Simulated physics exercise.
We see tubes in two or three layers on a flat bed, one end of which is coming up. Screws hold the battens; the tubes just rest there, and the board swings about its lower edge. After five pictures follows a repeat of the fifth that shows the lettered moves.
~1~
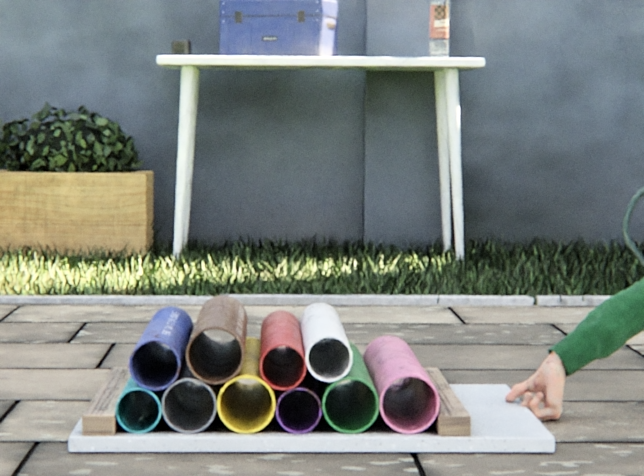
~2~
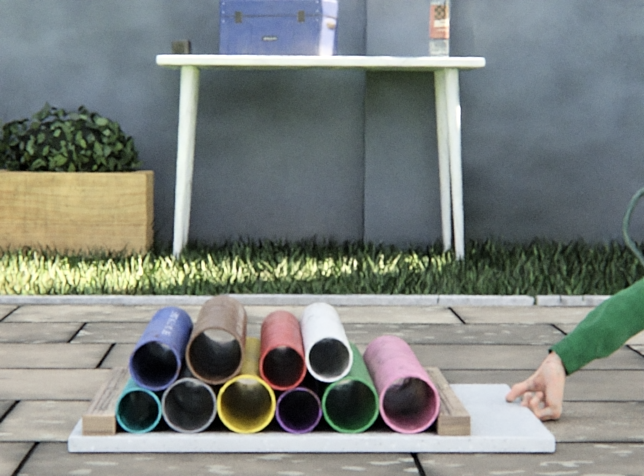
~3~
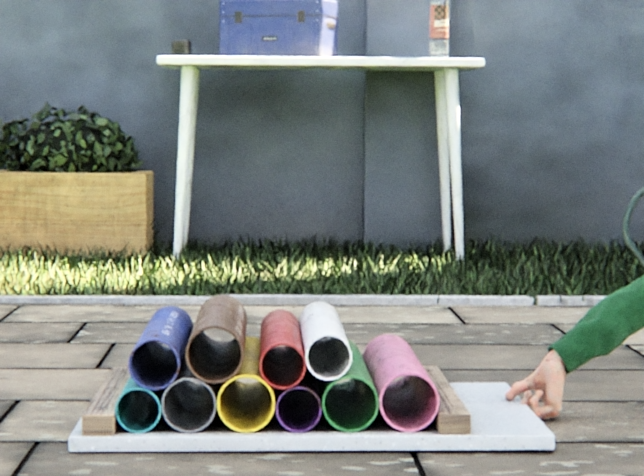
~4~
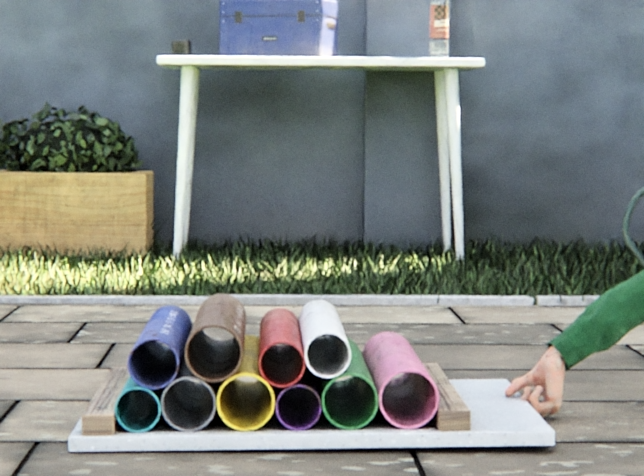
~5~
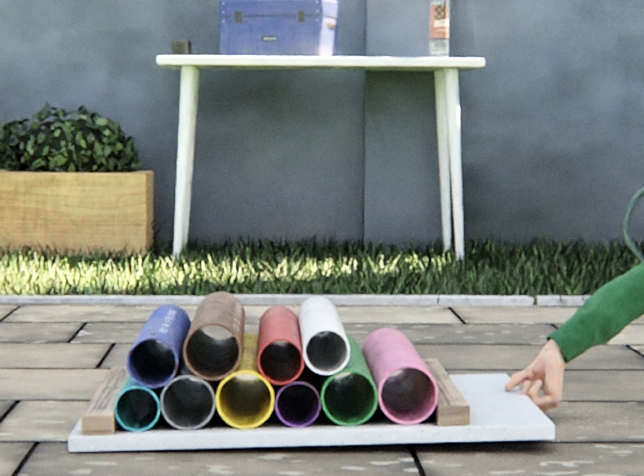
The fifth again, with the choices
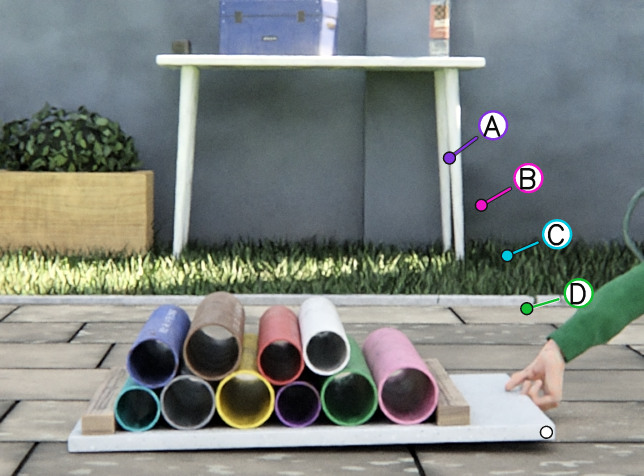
A hand in a green sleeve slowly lifted the right end of a pale board a little, and the colourful tubes stacked on it tilted slightly with it, staying in their pile between wooden strips.
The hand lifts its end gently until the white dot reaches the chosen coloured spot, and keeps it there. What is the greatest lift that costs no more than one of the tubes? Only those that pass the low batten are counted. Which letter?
C is the limit.
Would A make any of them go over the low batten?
Yes, at A.
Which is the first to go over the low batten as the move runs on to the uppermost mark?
It is the blue one.
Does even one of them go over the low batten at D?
No.
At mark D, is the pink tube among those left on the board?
Yes, with D.
On the marked copy, A at (449, 158); B at (482, 205); C at (507, 256); D at (527, 309); the white dot at (546, 432).
Following C. Soon after the start, board at 15°.
Later, board at 24°.
In the end, board at 24°, one over the low batten (blue).
As for the rest, A four over the low batten (blue, red, white, brown); B two over the low batten (blue, brown); D none over the low batten.
